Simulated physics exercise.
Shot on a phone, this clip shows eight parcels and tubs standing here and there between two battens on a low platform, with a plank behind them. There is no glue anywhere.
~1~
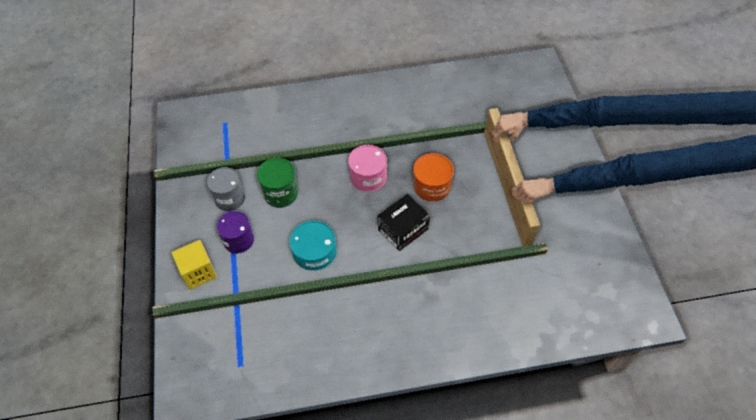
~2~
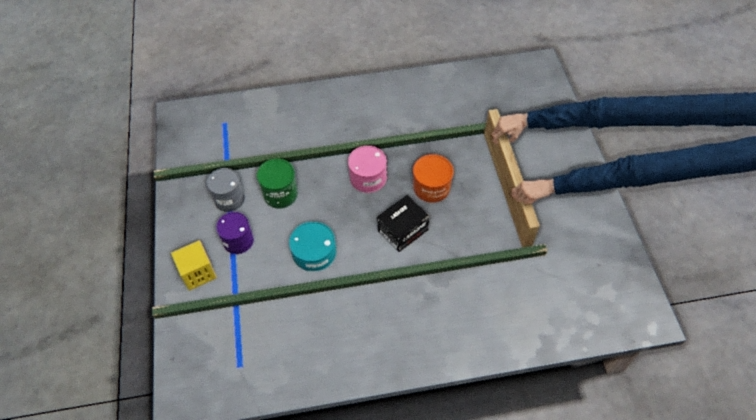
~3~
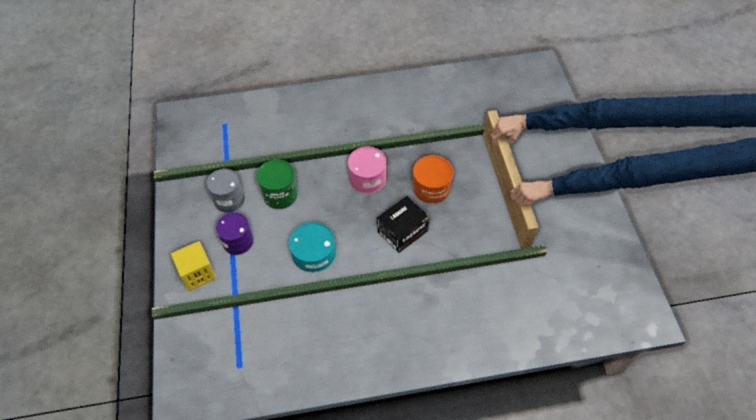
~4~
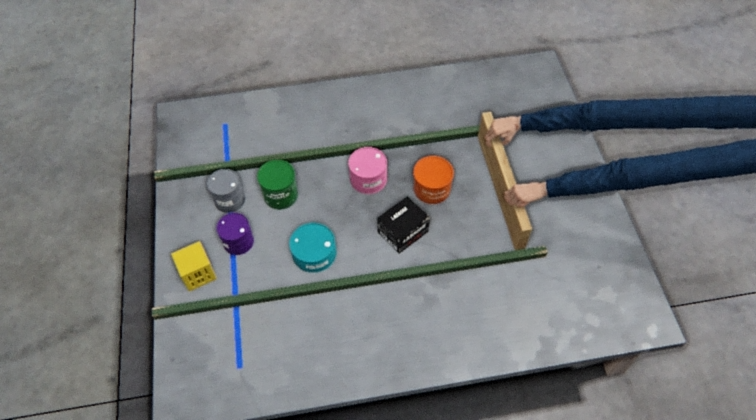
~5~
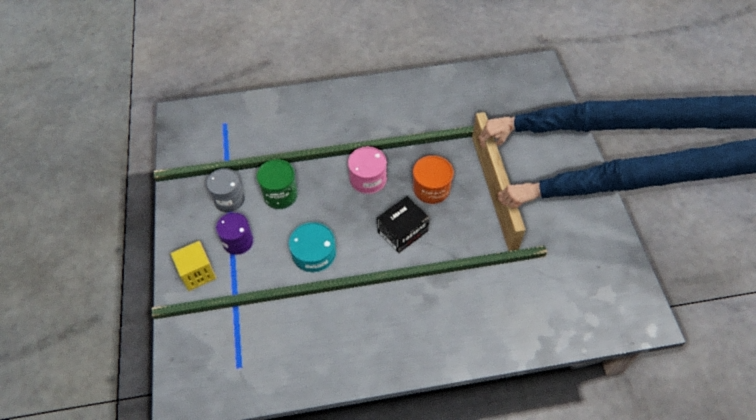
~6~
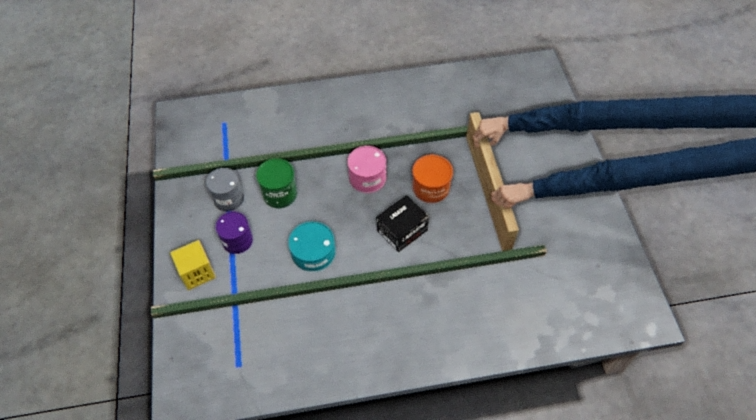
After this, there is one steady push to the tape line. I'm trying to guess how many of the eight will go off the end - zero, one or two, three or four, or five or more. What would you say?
I foresee one or two drops here.
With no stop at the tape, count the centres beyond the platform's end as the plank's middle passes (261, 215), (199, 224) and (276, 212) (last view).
In order: 0, 5, 0.
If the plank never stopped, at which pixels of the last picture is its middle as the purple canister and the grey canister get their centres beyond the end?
The middle sits near (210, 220) for the first and near (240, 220) for the other.
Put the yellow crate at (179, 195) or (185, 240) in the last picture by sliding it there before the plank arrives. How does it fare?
First it does not stay, second it does not stay.
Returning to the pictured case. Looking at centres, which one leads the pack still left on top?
Answer: The turquoise canister.
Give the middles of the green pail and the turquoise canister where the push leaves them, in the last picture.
Around (175, 201), then around (167, 276).
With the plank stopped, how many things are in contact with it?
The count comes out at 3.
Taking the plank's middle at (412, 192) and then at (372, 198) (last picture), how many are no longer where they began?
The first count is 3, and then it's 3.
Early on, none off yet; yellow crate at rest near (193, 265); grey canister at rest near (226, 190); purple canister at rest near (235, 233).
A while later, none off yet; yellow crate at rest near (193, 265); grey canister at rest near (226, 190); purple canister moving near (231, 232).
Finally, the number that fall off is one or two; lost, grey canister and yellow crate.
